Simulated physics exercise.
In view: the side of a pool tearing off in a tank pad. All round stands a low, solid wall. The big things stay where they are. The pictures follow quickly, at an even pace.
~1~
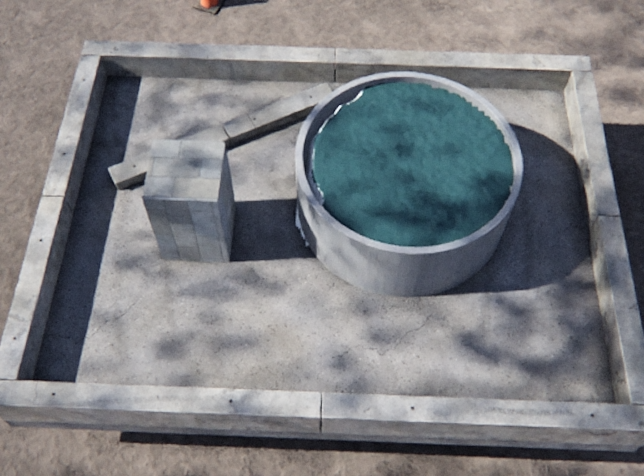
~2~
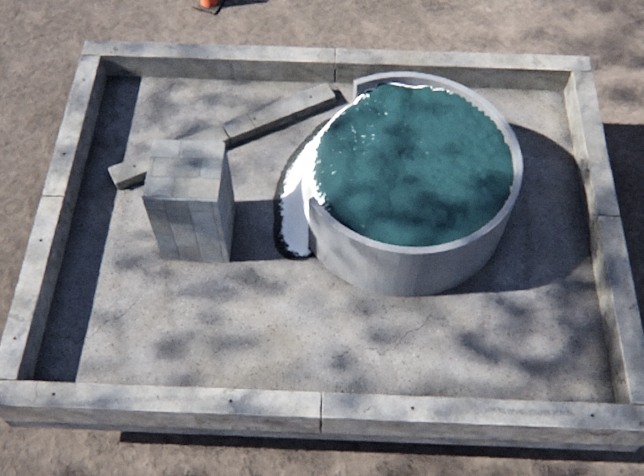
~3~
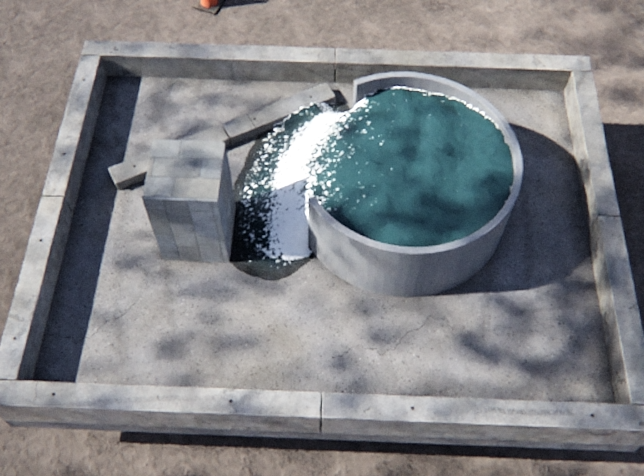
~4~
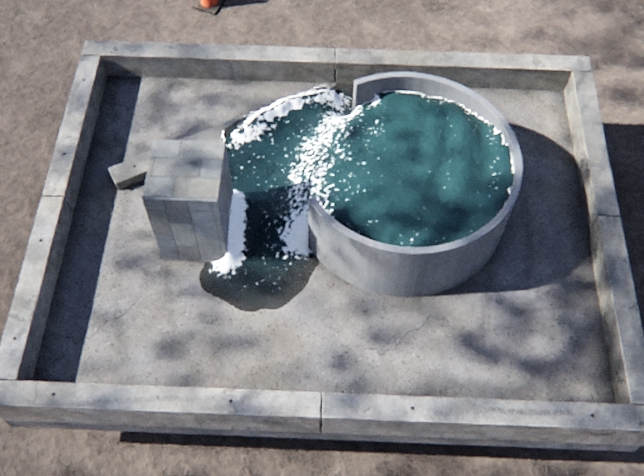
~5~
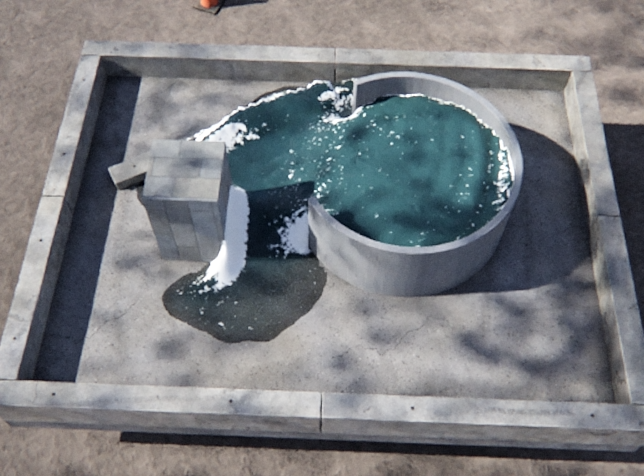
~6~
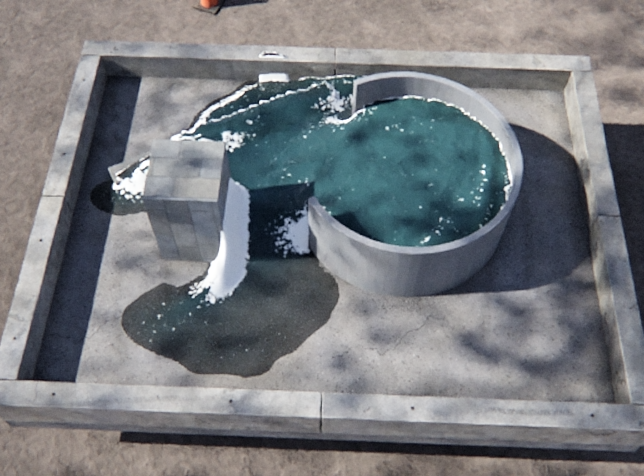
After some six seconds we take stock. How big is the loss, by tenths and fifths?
It loses not even a tenth.
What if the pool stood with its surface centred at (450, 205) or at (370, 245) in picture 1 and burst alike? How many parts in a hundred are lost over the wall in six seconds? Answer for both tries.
About 0 and 2 per cent.
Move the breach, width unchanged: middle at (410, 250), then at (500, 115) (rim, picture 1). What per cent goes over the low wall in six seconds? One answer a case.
About 8 and 14 per cent.
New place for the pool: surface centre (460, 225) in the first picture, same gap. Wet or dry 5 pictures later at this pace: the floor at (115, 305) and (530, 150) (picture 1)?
In that order: Wet, not flooded.
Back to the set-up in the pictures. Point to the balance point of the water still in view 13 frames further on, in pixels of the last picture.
Near (254, 203).
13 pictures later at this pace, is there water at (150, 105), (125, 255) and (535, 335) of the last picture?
In turn: Awash, under water, no water.
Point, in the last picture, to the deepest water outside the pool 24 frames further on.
Near (48, 323).
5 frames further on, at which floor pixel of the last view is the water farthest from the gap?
Around (31, 392).
A moment on, water covers 35 % of the floor; the low wall has let 0 % over.
Next, water covers 50 % of the floor; the low wall has let 0 % over.
Then, water covers 65 % of the floor; the low wall has let 2 % over.
Later, water covers 80 % of the floor; the low wall has let 2 % over.
In the end, water covers 80 % of the floor; the low wall has let 2 % over.
